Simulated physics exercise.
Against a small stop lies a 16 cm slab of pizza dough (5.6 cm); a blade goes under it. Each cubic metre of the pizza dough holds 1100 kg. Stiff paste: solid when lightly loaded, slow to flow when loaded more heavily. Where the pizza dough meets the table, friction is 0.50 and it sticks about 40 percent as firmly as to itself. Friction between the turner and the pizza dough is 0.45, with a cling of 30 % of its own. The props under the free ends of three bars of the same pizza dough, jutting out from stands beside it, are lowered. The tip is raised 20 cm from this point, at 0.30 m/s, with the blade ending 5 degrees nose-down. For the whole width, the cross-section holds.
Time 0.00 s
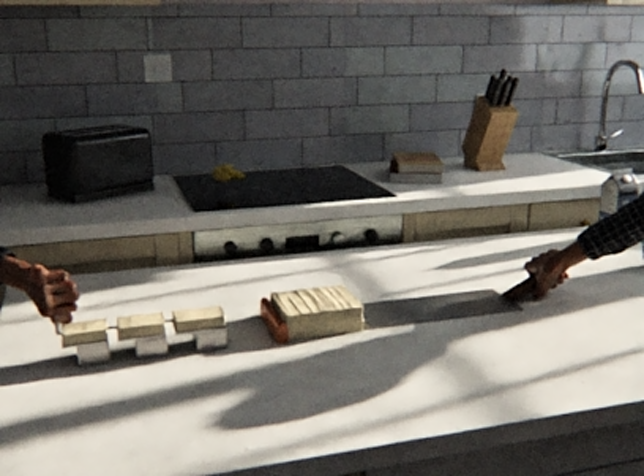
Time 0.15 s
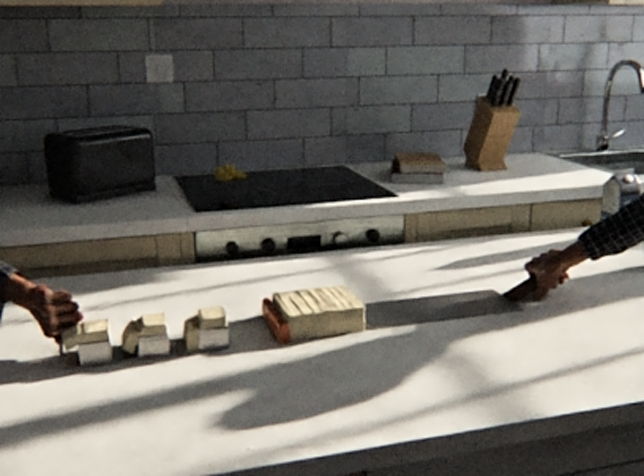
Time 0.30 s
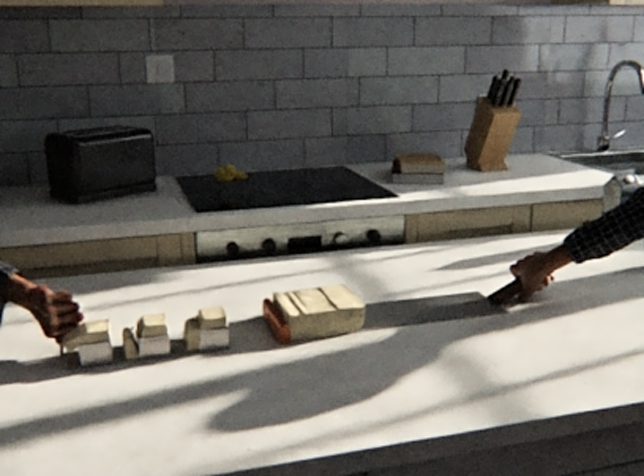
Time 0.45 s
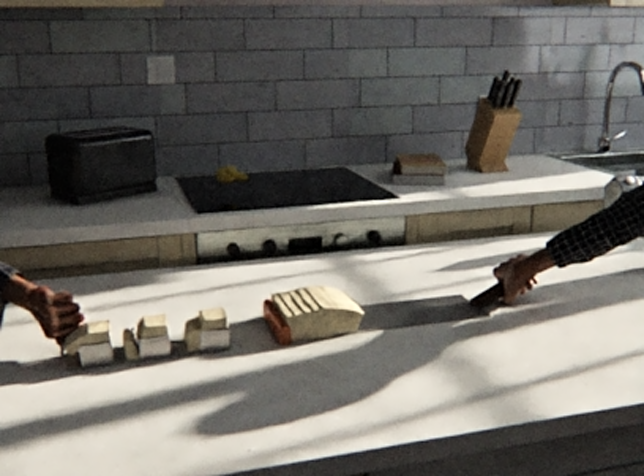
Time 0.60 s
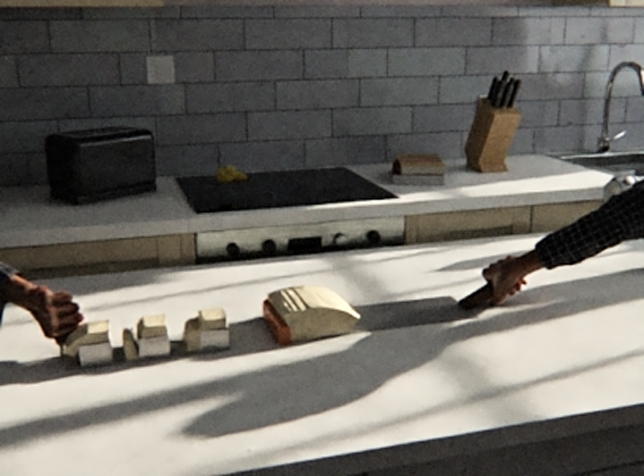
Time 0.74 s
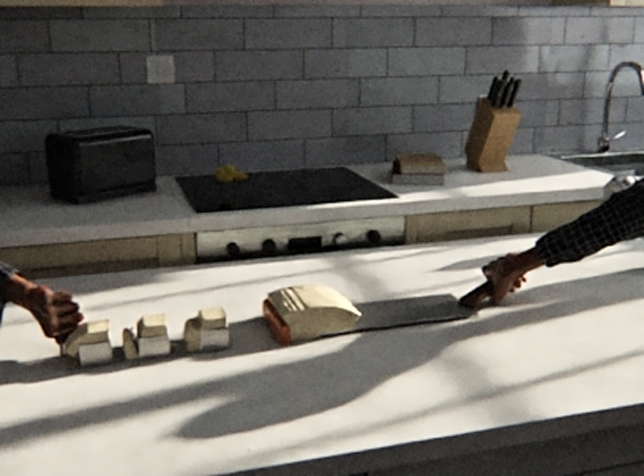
A hand on the left lowered the props under three small dough bars, whose ends sagged, while another hand slid a flat blade leftward under a pale slab, which bulged and rounded on top.
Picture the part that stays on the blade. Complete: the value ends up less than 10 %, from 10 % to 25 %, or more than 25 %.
The value ends up more than 25 %.
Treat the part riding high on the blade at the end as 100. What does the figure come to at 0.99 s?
Roughly 0 %.
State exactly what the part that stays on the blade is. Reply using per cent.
Roughly 40 percent.
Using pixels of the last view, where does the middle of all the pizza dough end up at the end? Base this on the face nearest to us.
Pretty much at (321, 289), I'd say.
After 0.99 s, the tip is 7.6 cm up.
After 1.28 s, the tip is 16 cm up.
After 1.58 s, the tip is 20 cm up and 39 % is riding high on the blade.
After 1.87 s, the tip is 20 cm up and 39 % is riding high on the blade.
After 1.97 s, the tip is 20 cm up and 39 % is riding high on the blade.
